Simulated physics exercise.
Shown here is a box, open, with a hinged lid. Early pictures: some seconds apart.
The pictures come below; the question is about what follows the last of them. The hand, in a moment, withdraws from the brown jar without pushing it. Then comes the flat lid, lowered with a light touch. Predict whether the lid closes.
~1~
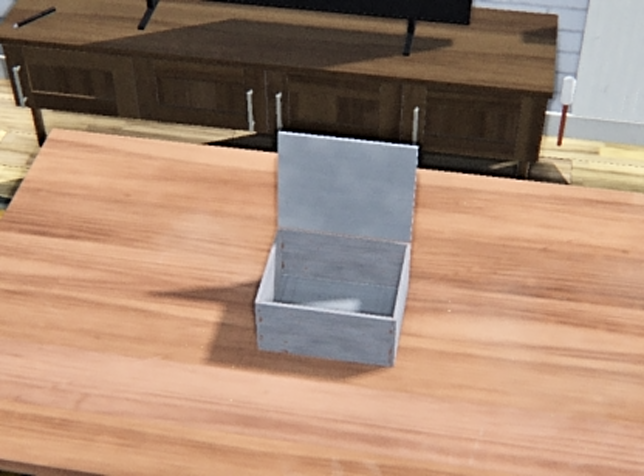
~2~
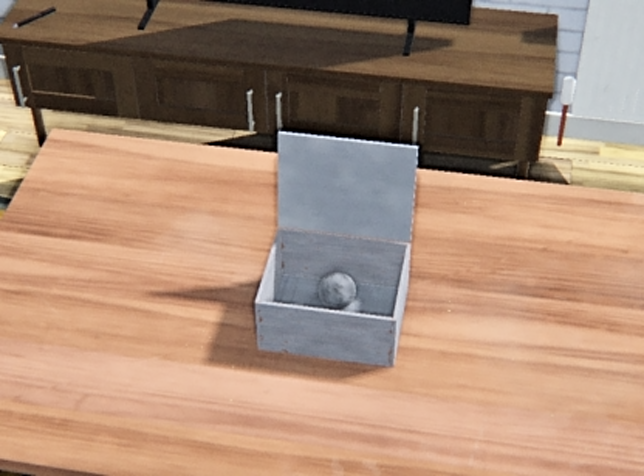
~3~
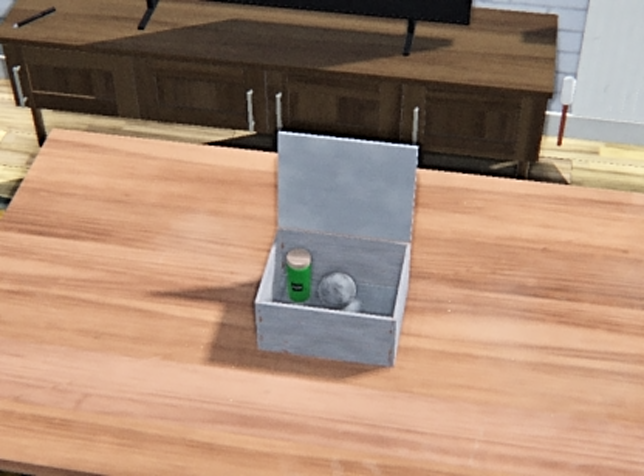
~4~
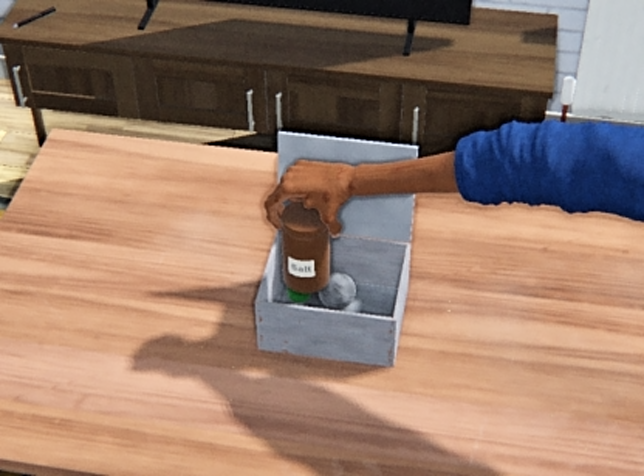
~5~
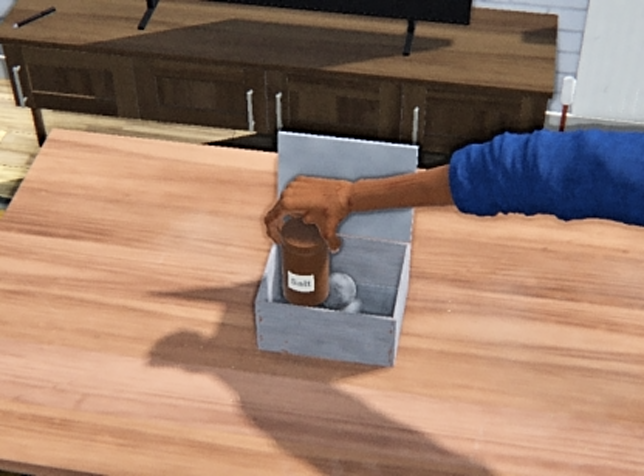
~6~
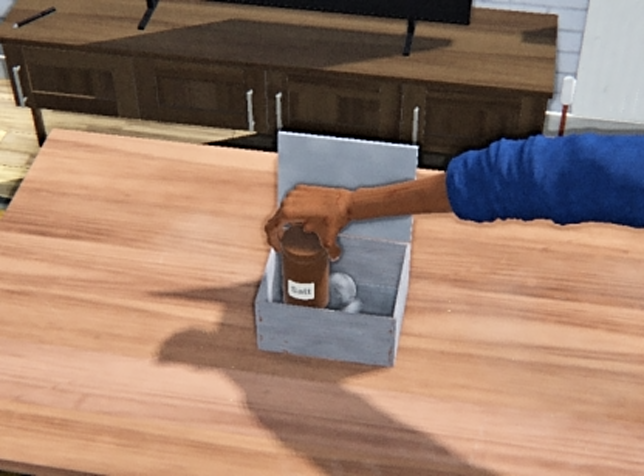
Prediction: The lid stays ajar.
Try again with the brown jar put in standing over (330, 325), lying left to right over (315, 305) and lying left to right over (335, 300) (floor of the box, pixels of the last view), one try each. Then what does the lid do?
The first placement leaves the lid partly open, the second fully closed, and the third fully closed.
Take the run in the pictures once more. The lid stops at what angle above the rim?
The answer is about 20 degrees.
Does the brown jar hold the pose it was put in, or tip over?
Simply put, the brown jar remains unturned.
Then, 1.10 s past the last view, lid starting down; brown jar displaced about its own width near (306, 298).
Then, 1.70 s past the last view, lid 48° above the rim; brown jar displaced about its own width near (306, 298).
Finally, lid 20° above the rim; moved from the start, brown jar; the other 2 still in place. Final places as the last picture's camera would see them, brown jar near (306, 298).
